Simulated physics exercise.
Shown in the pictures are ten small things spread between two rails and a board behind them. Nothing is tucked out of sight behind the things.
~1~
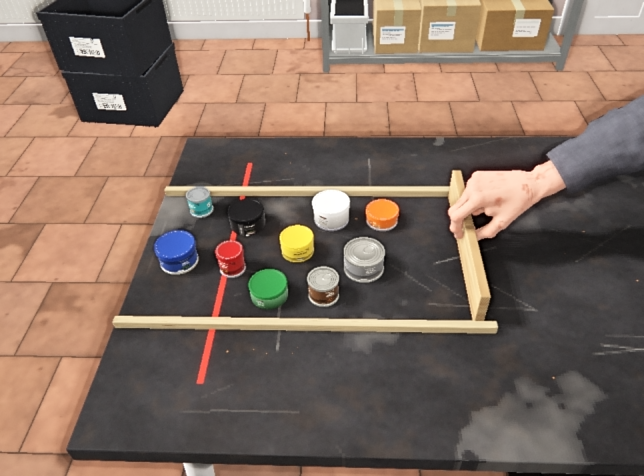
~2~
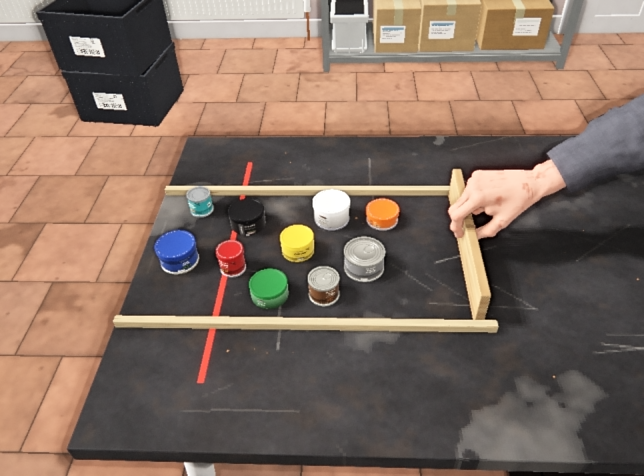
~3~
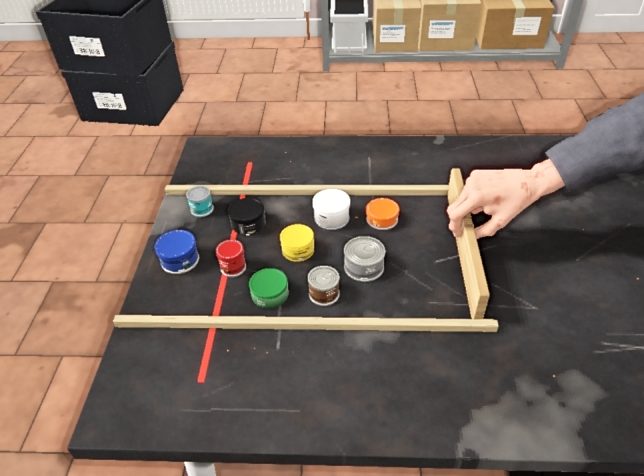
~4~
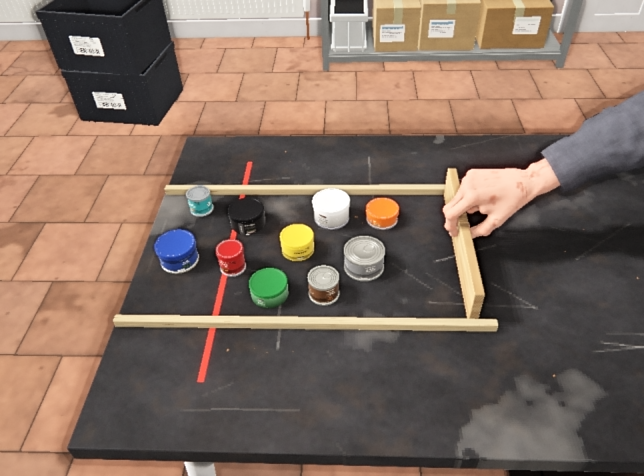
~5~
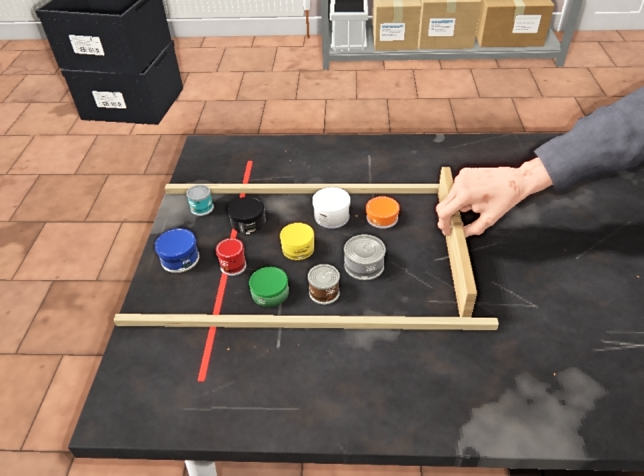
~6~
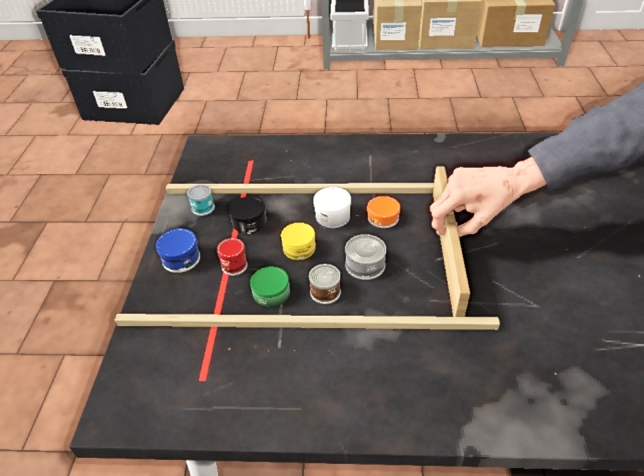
A hand held a wooden board upright at the right end of two rails, then slid it slightly left toward the colourful little tubs spread between them, which stayed practically still on the dark table.
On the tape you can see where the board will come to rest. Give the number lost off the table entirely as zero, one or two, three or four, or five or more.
Lost off the table: Zero.
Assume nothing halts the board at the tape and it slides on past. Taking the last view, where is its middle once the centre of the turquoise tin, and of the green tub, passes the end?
First near (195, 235), second near (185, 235).
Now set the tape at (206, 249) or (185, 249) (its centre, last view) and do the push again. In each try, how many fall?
1 and 5.
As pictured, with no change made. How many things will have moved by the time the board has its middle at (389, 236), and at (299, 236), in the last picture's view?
1 at one spot and 7 at the other.
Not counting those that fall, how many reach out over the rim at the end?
Number: 1.
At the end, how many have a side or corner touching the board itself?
Tally at the end: 4.
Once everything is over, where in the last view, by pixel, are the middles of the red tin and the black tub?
Red tin at about (174, 258), black tub at about (189, 227).
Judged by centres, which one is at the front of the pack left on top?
Nearest once everything settles: Blue tin.
A little later, none off yet; blue tin at rest near (179, 251); turquoise tin at rest near (201, 200); red tin at rest near (233, 257).
When it is over, the number that fall off is zero.
